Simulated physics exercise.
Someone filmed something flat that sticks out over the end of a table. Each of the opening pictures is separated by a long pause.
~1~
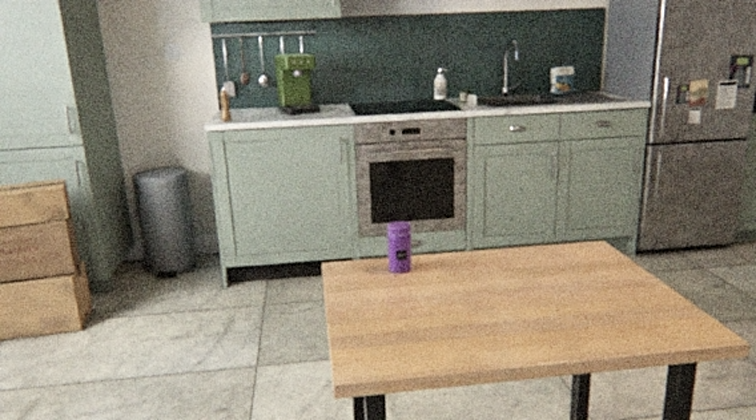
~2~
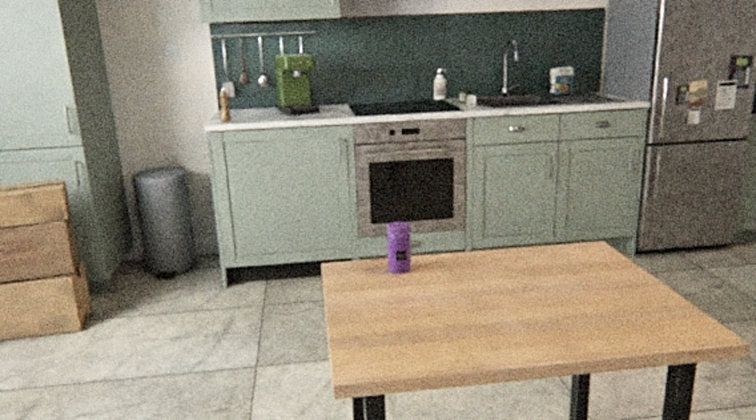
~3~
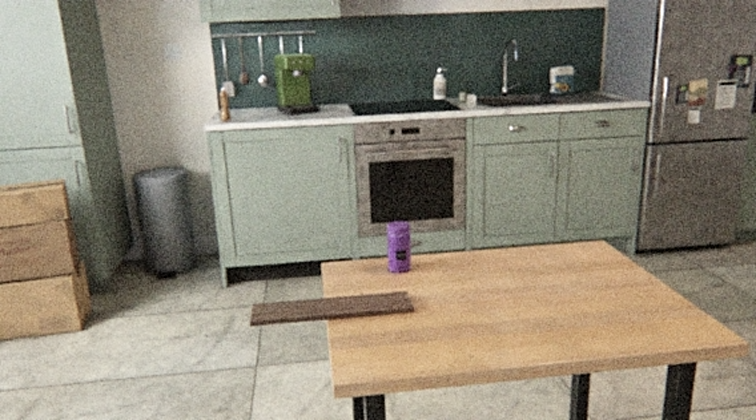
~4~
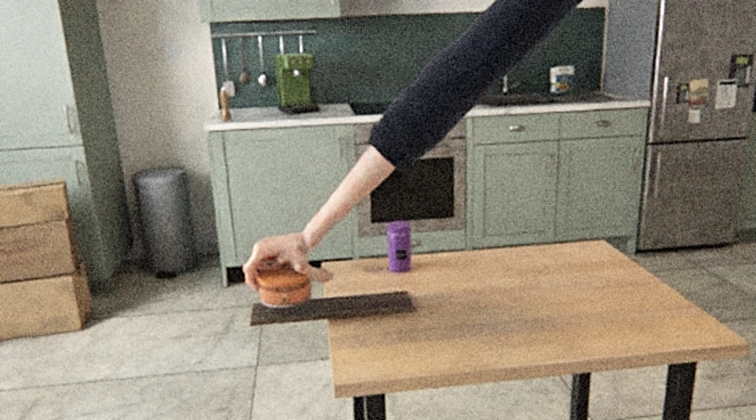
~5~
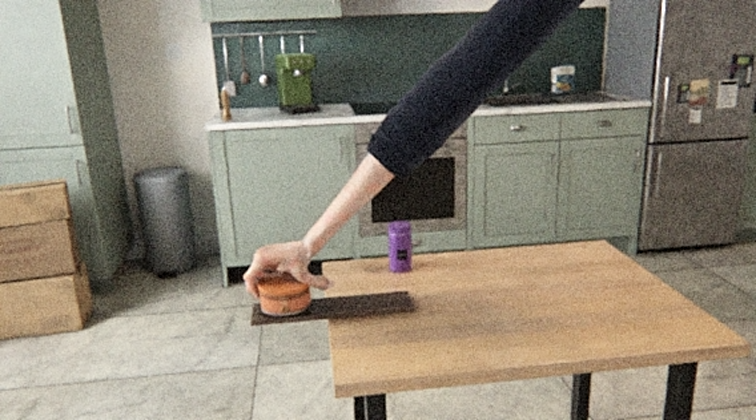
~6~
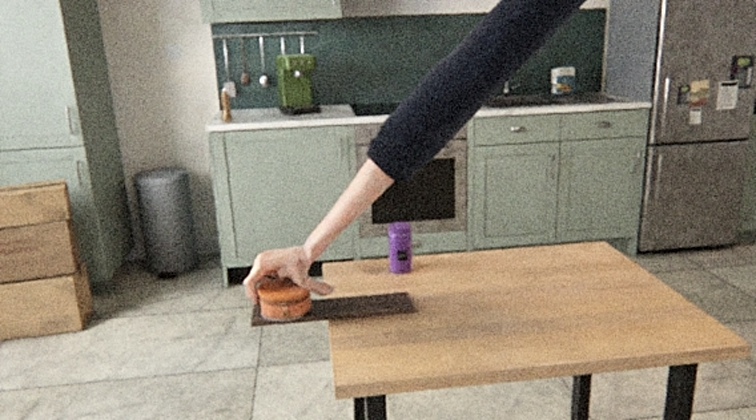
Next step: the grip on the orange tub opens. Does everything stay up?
No.
Then, 0.50 s after the last picture, brown board and orange tub now down on the floor or falling.
Then, 0.60 s after the last picture, things are still on the move.
Then, 0.80 s after the last picture, as before.
At rest, down on the floor or falling, brown board and orange tub; purple jar in place. The board comes down.
